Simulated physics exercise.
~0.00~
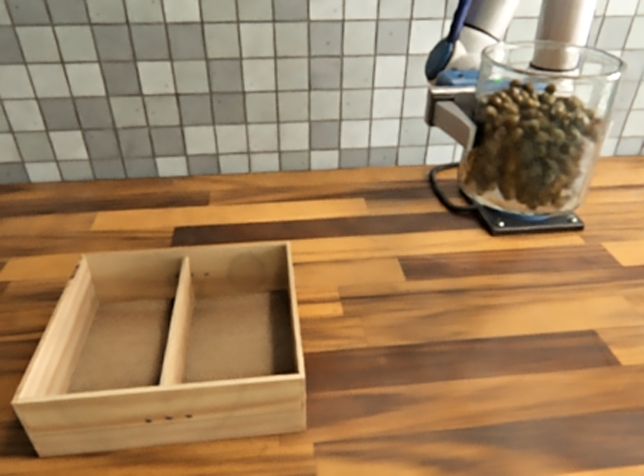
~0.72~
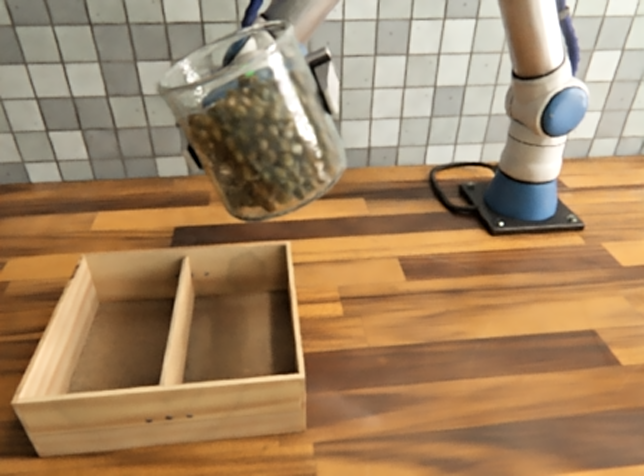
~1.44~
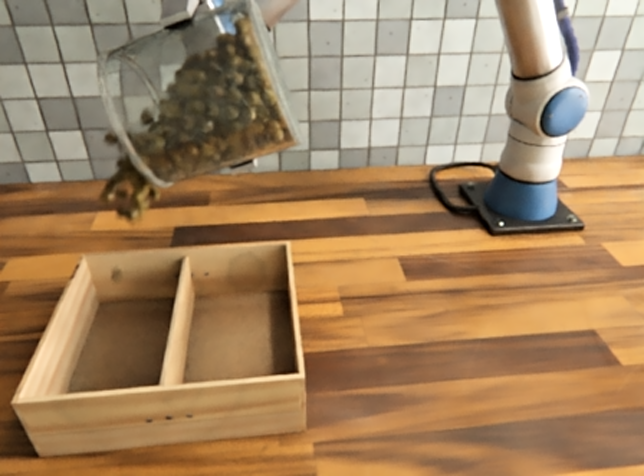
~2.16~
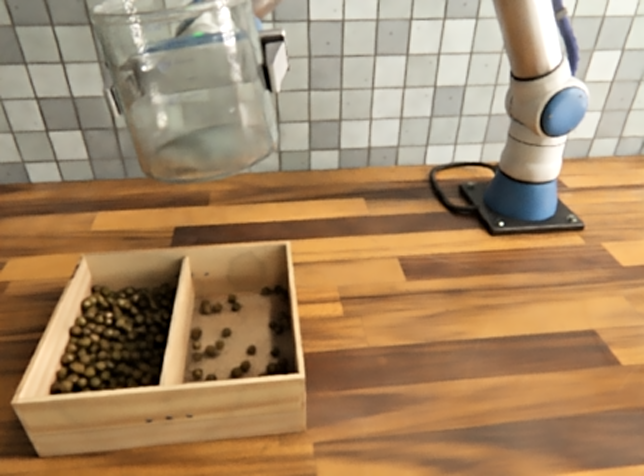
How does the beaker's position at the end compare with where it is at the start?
It starts at the right side, in front of the robot arm's base, and ends far to the left, held up above the back of the wooden box.
